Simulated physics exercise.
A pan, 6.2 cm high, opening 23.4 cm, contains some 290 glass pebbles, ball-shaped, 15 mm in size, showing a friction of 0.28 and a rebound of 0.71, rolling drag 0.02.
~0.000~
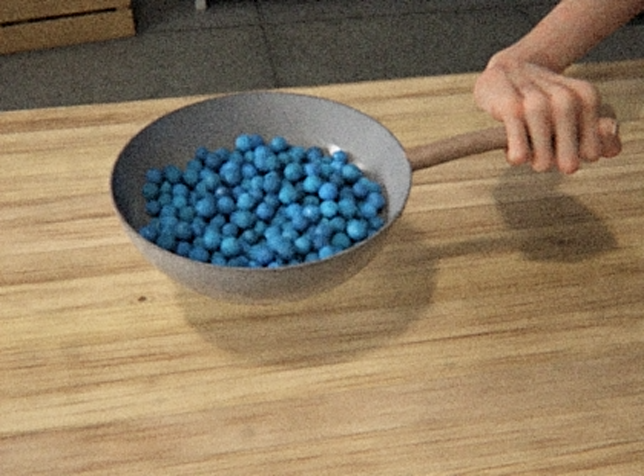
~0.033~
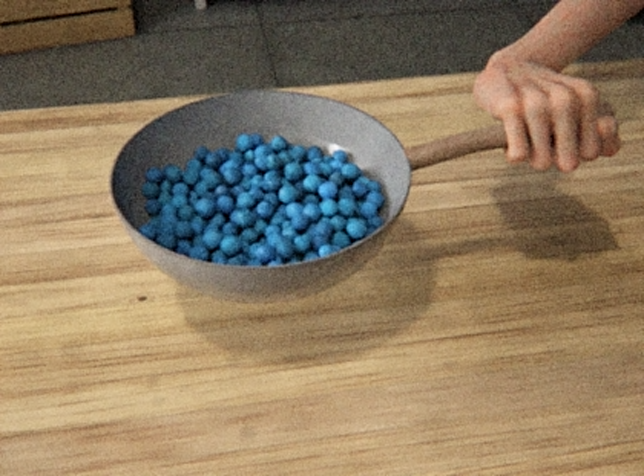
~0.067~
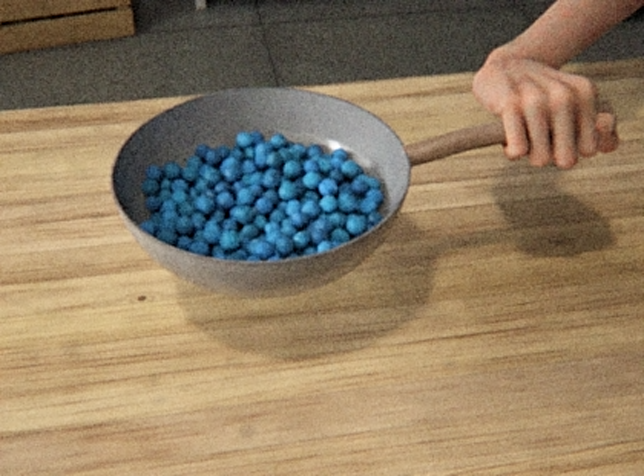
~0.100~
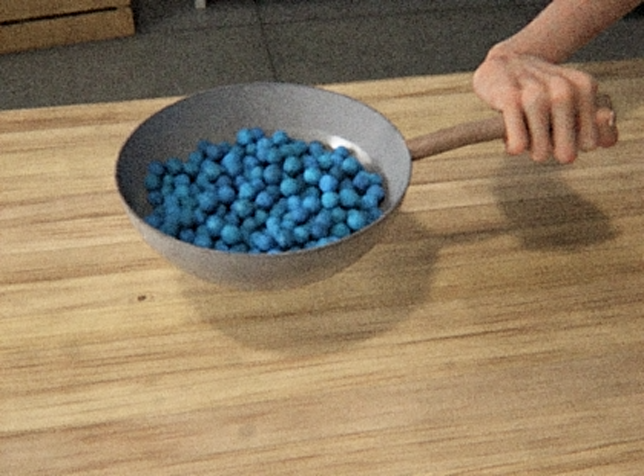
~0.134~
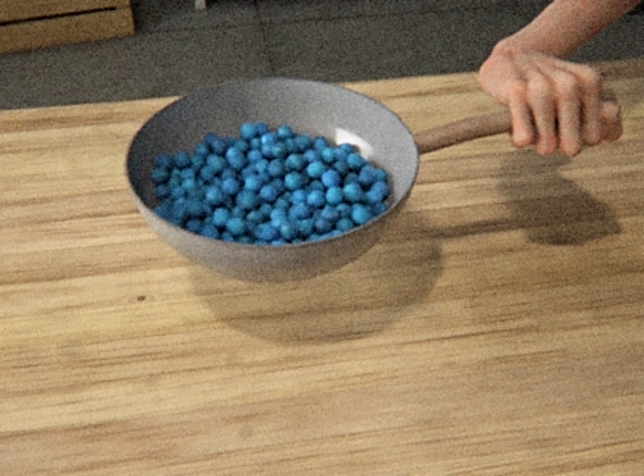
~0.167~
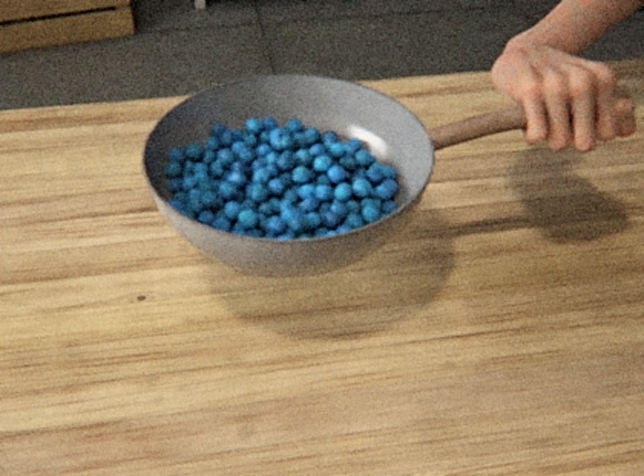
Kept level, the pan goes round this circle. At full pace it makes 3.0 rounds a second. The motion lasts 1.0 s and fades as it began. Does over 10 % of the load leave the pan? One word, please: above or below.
Below.
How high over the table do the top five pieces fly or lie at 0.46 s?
I'd say some 18 cm.
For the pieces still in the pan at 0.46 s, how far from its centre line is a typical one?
Roughly 6.5 centimetres, give or take.
After 0.46 s, pan 100 %; middle of the pieces not yet landed near (289, 213).
After 0.71 s, pan 100 %; middle of the pieces not yet landed near (288, 209).
After 0.93 s, pan 100 %; middle of the pieces not yet landed near (300, 194).
After 1.15 s, pan 100 %; middle of the pieces not yet landed near (318, 200).
At rest (1.6 s), pan 100 %.
